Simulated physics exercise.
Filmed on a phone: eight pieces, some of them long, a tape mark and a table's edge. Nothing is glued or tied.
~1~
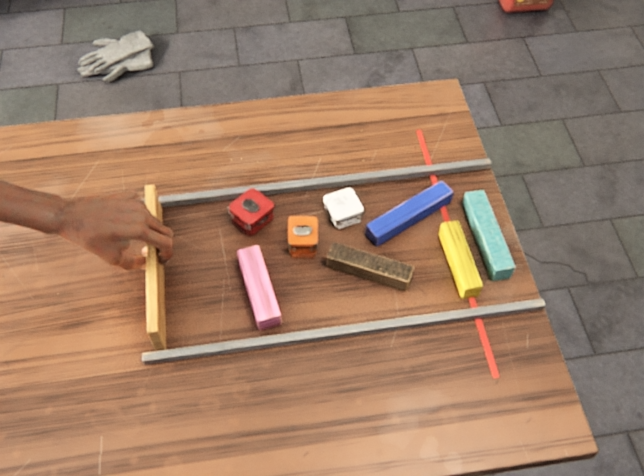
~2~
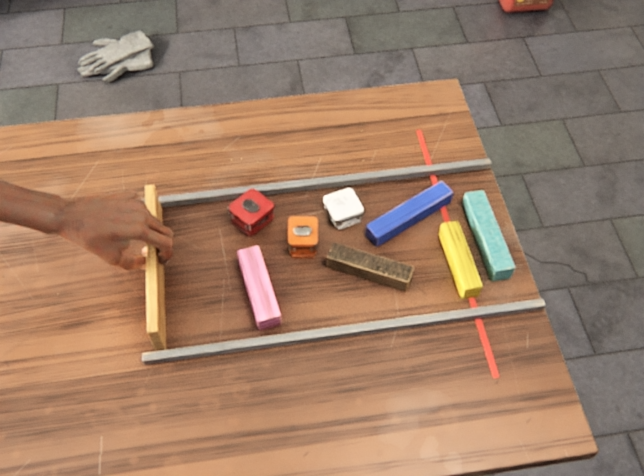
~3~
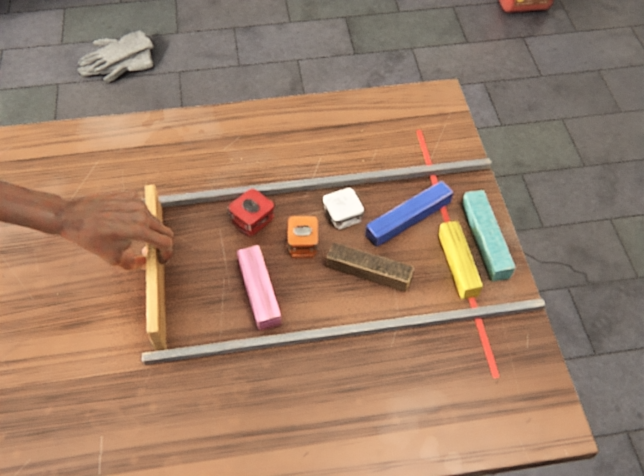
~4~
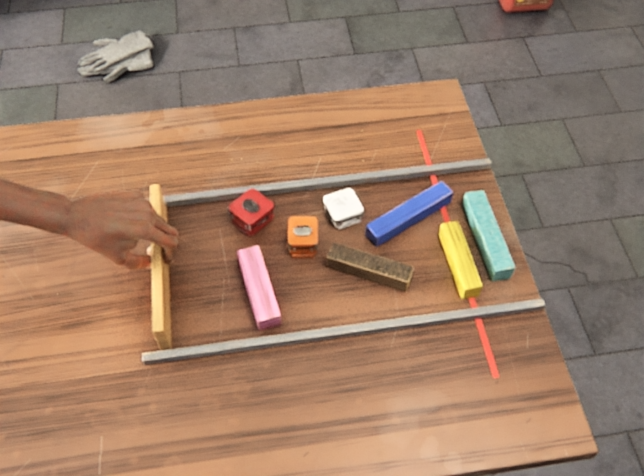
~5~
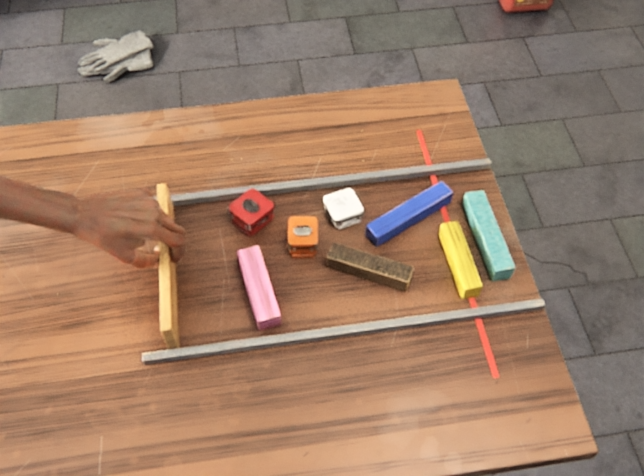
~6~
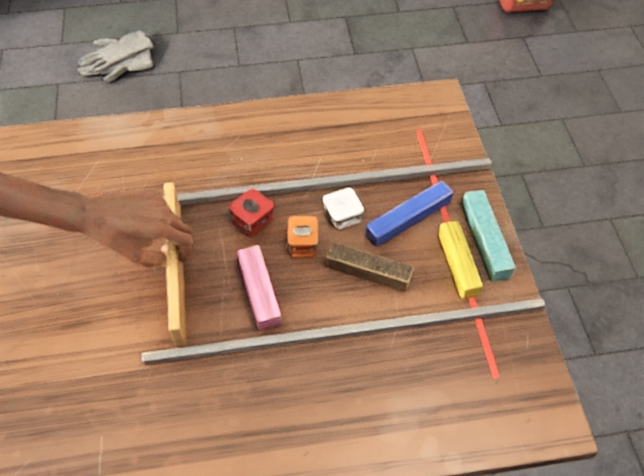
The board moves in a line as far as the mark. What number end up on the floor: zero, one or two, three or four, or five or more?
As it turns out, the number that fall off is one or two.
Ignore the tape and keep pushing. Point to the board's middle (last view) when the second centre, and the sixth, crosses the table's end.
First at (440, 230), next at (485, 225).
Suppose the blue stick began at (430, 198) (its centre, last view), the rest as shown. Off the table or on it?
Then it drops off.
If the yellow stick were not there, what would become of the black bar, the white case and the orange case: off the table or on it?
The black bar remains up, the white case stays on, the orange case survives.
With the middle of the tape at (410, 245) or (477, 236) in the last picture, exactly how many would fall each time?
It would be 0 and 4.
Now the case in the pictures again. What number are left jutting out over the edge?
1 of them.
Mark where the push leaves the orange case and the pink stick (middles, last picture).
Near (479, 213) and (474, 261).
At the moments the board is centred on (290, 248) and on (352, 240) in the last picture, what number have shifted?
At the one place 4, at the other 6.
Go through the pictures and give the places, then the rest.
In the first picture, turquoise bar (487, 234); yellow stick (460, 259); blue stick (410, 213); board (155, 265); tape (453, 239).
In the second picture, yellow stick (460, 259); white case (343, 209).
In the third picture, blue stick (410, 213); red case (252, 213).
In the fourth picture, turquoise bar (487, 235); black bar (370, 267).
In the fifth picture, yellow stick (460, 259); pink stick (259, 287).
In the sixth picture, turquoise bar (487, 235); yellow stick (460, 259); blue stick (410, 213); board (175, 262); tape (453, 239).
Early on, none off yet; turquoise bar at rest near (487, 235); yellow stick at rest near (460, 259); blue stick at rest near (410, 213).
Finally, the number that fall off is one or two; lost, blue stick and turquoise bar.
